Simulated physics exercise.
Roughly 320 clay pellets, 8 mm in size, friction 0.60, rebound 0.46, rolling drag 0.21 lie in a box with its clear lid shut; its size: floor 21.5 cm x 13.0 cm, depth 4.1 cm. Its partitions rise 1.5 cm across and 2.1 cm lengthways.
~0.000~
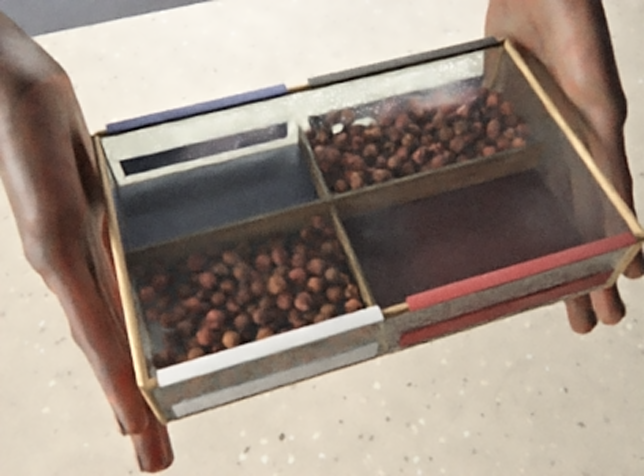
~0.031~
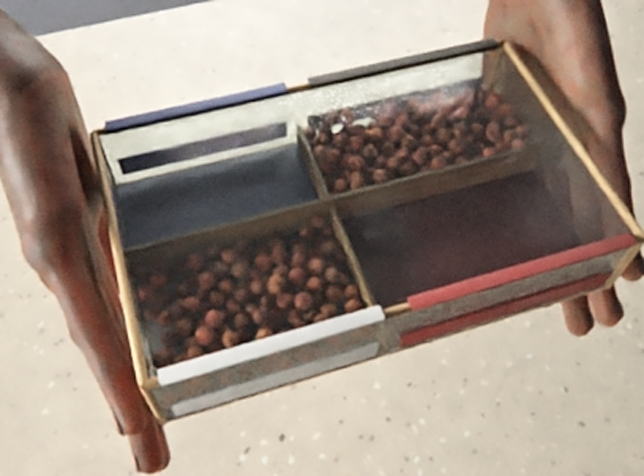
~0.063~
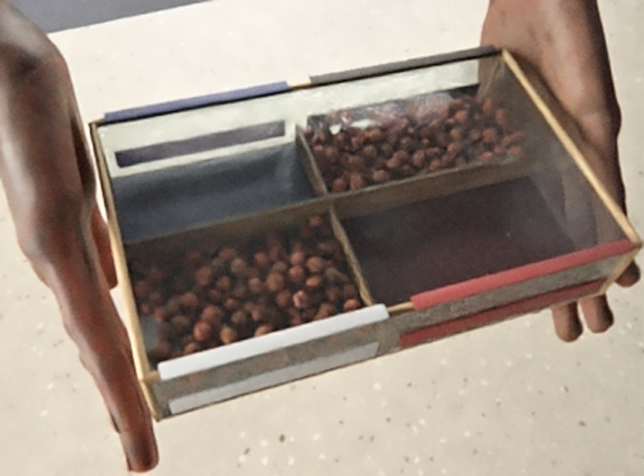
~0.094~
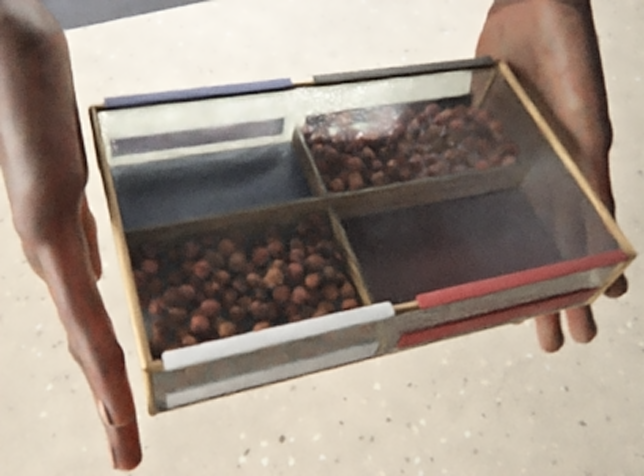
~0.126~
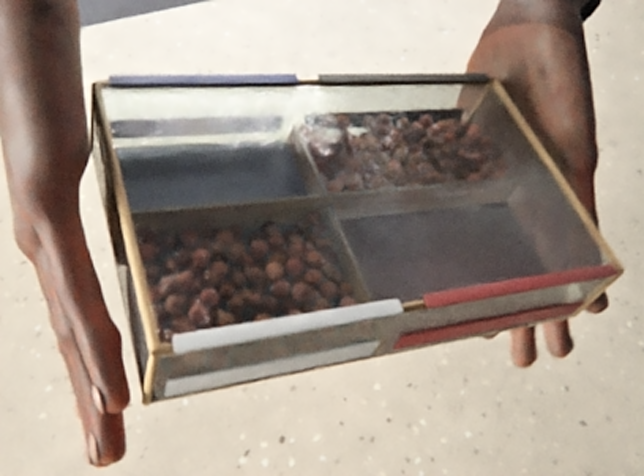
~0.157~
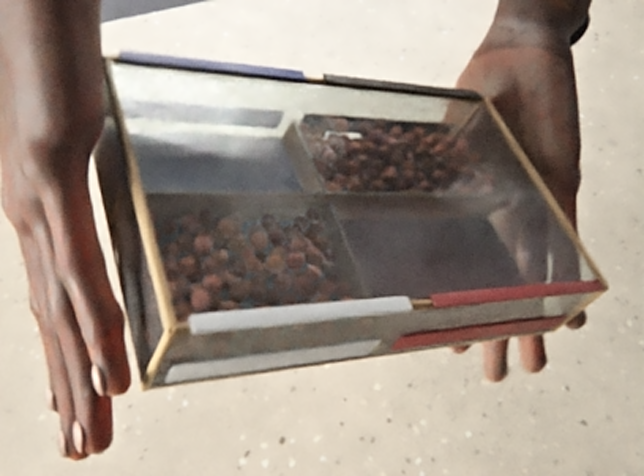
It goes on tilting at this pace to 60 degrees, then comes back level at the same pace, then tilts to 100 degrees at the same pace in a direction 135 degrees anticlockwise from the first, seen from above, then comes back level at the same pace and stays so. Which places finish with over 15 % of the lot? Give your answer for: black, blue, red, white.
When it all comes to rest, black ends up over the threshold, blue over the threshold, red under the threshold and white over the threshold.
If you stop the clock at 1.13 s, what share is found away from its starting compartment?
Close to 10 in a hundred.
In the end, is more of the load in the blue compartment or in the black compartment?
The bigger part winds up in the blue compartment.
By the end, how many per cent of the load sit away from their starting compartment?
Roughly 50 per cent.
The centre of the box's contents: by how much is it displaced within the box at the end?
Net shift: Around 5.5 cm.
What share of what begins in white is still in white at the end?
Roughly 50 percent.
Then, at 0.69 s, tilt 1 degrees; black 60 %, red 5 %, white 35 %; middle of all pieces near (402, 189).
Then, at 1.13 s, tilt 86 degrees; black 60 %, blue 5 %, red 5 %, white 30 %; middle of all pieces near (386, 198).
Then, at 1.53 s, tilt 44 degrees; black 30 %, blue 45 %, white 20 %; middle of all pieces near (284, 238).
After 1.92 s, tilt 0 degrees; black 30 %, blue 45 %, white 20 %; middle of all pieces near (247, 186).
By 2.6 s all is still; black 30 %, blue 45 %, red 0 %, white 20 %.
